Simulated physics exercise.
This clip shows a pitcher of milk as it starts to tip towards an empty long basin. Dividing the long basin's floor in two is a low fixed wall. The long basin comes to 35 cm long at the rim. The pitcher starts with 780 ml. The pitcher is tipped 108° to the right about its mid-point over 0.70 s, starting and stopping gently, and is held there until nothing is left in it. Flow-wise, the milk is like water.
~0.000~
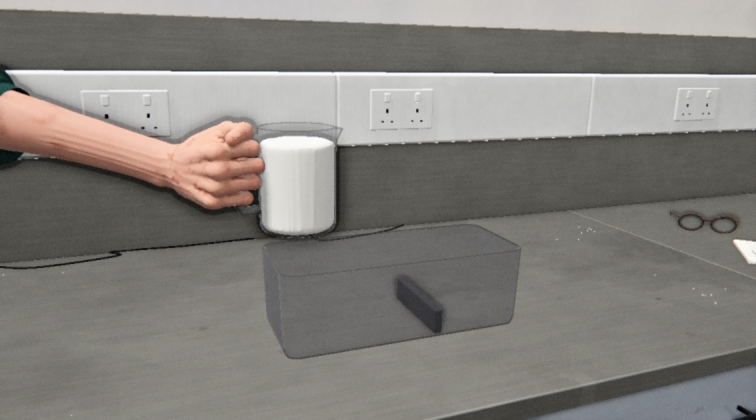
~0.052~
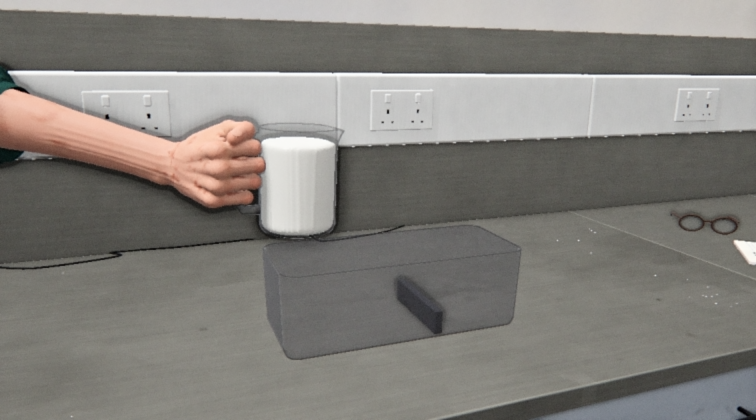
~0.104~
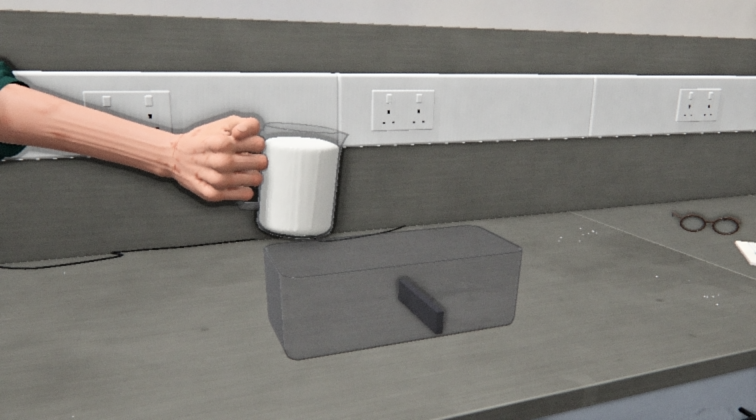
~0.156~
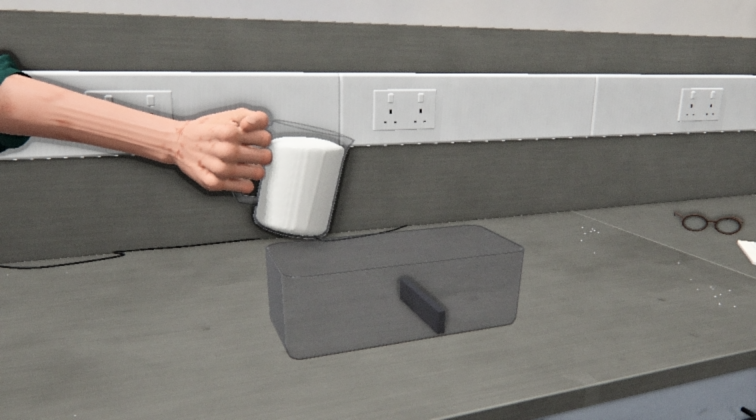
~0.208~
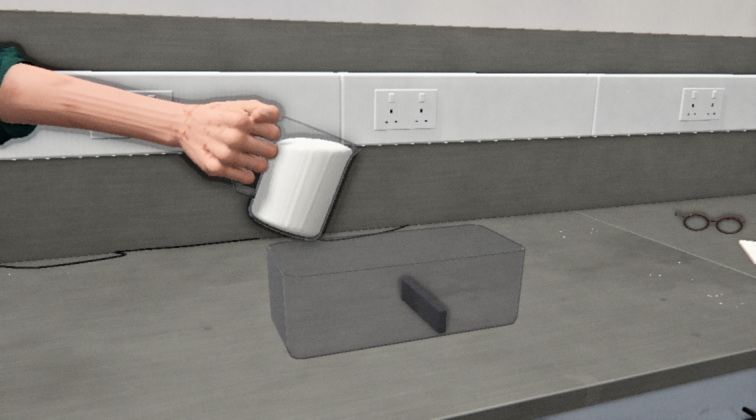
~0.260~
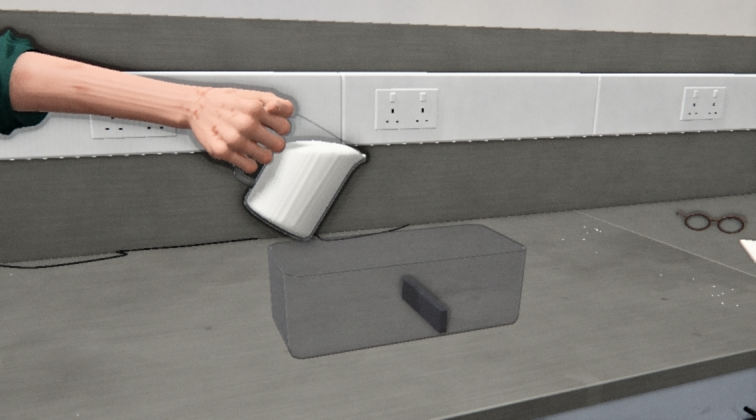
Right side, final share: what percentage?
9 per cent.
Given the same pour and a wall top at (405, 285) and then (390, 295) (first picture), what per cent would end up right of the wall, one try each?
Roughly 10 per cent, then 45 per cent.
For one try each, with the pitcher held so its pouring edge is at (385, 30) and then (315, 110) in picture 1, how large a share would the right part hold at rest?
Respectively 80 and 15 %.
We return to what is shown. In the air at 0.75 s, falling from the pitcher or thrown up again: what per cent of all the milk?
Something like 14 per cent of the total.
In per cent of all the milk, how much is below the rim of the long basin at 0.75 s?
About 66 per cent.
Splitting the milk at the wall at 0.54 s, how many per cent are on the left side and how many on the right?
Roughly 16 sits left and 0 sits right.
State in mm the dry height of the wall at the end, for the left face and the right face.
Left: Roughly 10 mm; right: Roughly 30 mm.
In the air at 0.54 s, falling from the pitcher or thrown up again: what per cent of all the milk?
About 18 per cent.
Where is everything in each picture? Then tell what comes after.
It leans 0°; its right rim is at (342, 127); the milk meets the walls at (259, 143) and (331, 141); the long basin's rim runs from (271, 261) to (498, 237); the wall's top is at (418, 294), in the first picture.
It leans 1°; its right rim is at (344, 129); the milk meets the walls at (260, 143) and (332, 142), in the second picture.
It leans 6°; its right rim is at (348, 133); the milk meets the walls at (264, 144) and (337, 144), in the third picture.
It leans 13°; its right rim is at (354, 139); the milk meets the walls at (268, 148) and (342, 145), in the fourth picture.
It leans 22°; its right rim is at (360, 147); the milk meets the walls at (268, 161) and (350, 147), in the fifth picture.
It leans 33°; its right rim is at (365, 159); the milk meets the walls at (262, 170) and (361, 152), in the sixth picture.
By 0.54 s the tilt is 95° and 65 per cent is still to pour, 17 is left of the wall and 0 right of it.
By 0.75 s the tilt is 108° and 19 per cent is still to pour, 65 is left of the wall and 1 right of it.
By 0.96 s the tilt is 108° and 3 per cent is still to pour, 84 is left of the wall and 6 right of it.
By 1.20 s the tilt is 108° and 0 per cent is still to pour, 87 is left of the wall and 9 right of it.
At rest 87 per cent lies left of the wall, 9 right of it and 4 outside.
